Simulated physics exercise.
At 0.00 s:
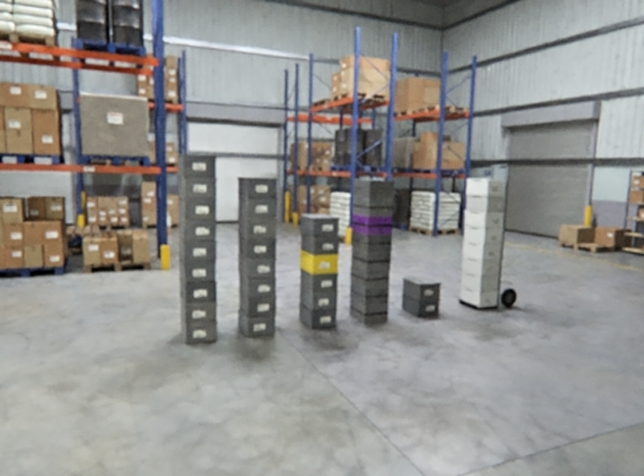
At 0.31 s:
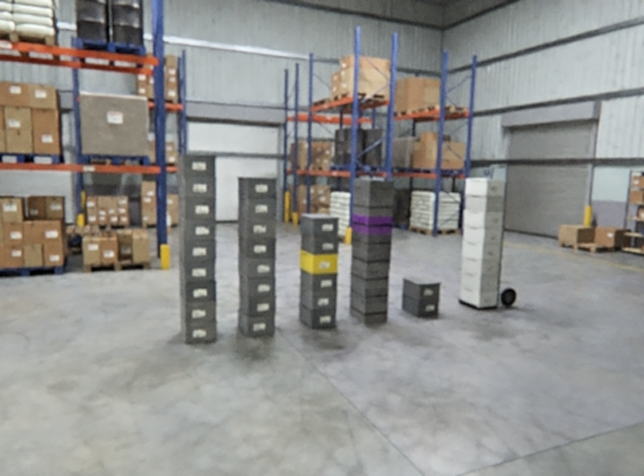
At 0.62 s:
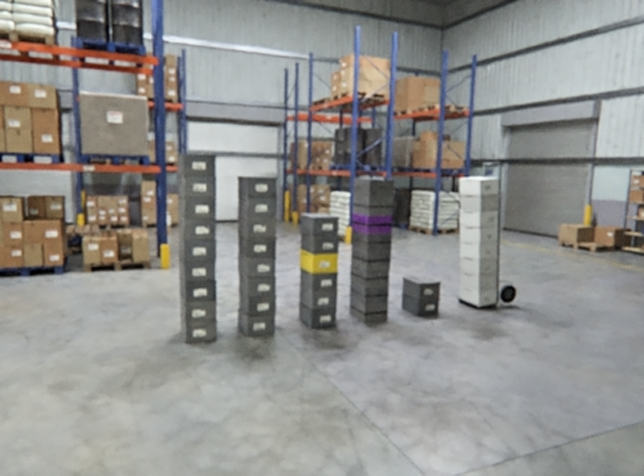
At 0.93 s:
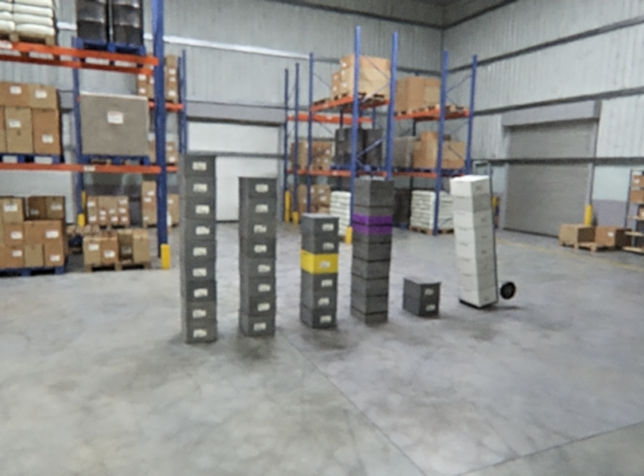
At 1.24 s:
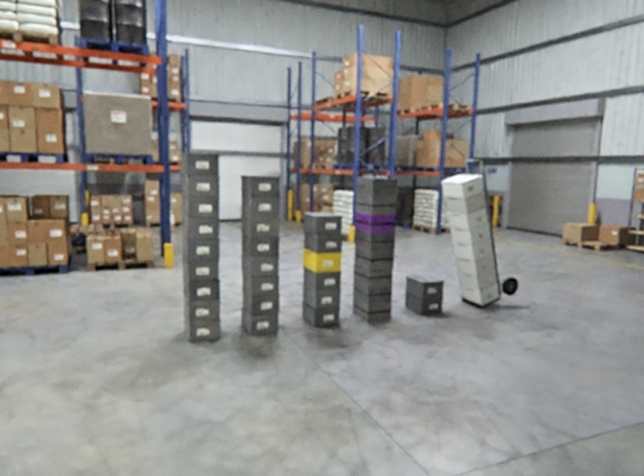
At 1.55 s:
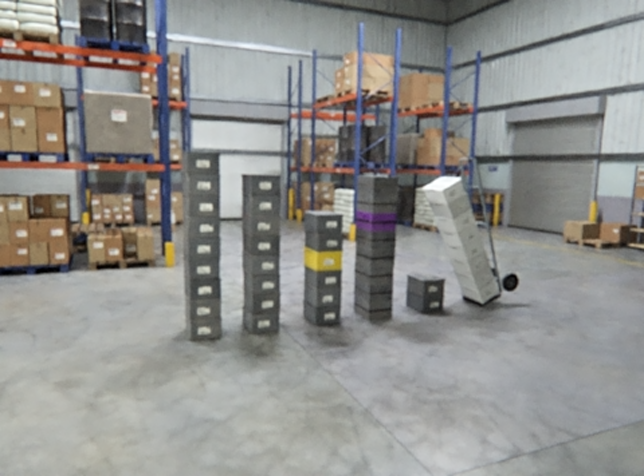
A white stack of totes on a hand truck leans steadily left toward dark stacks.
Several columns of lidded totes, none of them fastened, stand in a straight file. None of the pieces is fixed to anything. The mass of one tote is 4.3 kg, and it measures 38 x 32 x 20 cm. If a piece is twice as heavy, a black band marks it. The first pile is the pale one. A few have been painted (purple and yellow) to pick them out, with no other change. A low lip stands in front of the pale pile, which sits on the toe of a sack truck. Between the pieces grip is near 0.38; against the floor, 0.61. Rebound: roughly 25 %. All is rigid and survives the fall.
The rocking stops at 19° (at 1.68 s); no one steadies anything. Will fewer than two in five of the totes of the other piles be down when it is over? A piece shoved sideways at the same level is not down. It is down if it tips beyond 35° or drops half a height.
Yes.
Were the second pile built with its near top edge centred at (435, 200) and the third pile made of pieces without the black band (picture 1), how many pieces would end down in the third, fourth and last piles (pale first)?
You'd get third 7, fourth 6 and last 9.
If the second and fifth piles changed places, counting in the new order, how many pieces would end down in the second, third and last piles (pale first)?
Down per pile: Second 7, third 8, last 8.
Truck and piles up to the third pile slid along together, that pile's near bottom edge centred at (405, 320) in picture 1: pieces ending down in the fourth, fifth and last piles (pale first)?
Pile by pile, fourth 0, fifth 0, last 0.
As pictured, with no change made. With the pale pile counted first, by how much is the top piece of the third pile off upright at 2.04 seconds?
Roughly 0 degrees.
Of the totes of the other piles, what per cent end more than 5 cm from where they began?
10 percent.
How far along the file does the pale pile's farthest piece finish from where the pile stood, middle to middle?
About 140 cm.
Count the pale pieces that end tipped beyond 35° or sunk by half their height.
8 pale pieces.
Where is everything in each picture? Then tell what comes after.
In the first picture (we follow the side turned to the camera), truck frame (506, 195) 0° forward; yellow tote (326, 265); purple tote (380, 226); no other piece has moved.
The second picture shows truck frame (505, 195) 1° forward; purple tote (380, 226).
The third picture shows truck frame (499, 192) 4° forward, top of the pale pile leaning 4°; purple tote (380, 225); no other piece has moved.
The fourth picture shows truck frame (491, 191) 10° forward, top of the pale pile leaning 10°; purple tote (380, 225); no other piece has moved.
The fifth picture shows truck frame (485, 189) 15° forward, top of the pale pile leaning 16°; purple tote (383, 224); no other piece has moved.
The sixth picture shows truck frame (480, 188) 19° forward, top of the pale pile leaning 27°; purple tote (384, 222); yellow tote (330, 262); no other piece has moved.
Around 1.74 s, 8 of the pale pile down; none of the 33 other totes down.
Around 2.04 s, 8 of the pale pile down; none of the 33 other totes down, 5 disturbed; purple tote displaced 38 mm.
Finally (3.2 s), 8 of the pale pile down; none of the 33 other totes down, 6 disturbed; purple tote displaced 57 mm; yellow tote unmoved. That is 0 per cent. Seen by the last camera, middles, purple tote near (371, 221), yellow tote near (323, 258).
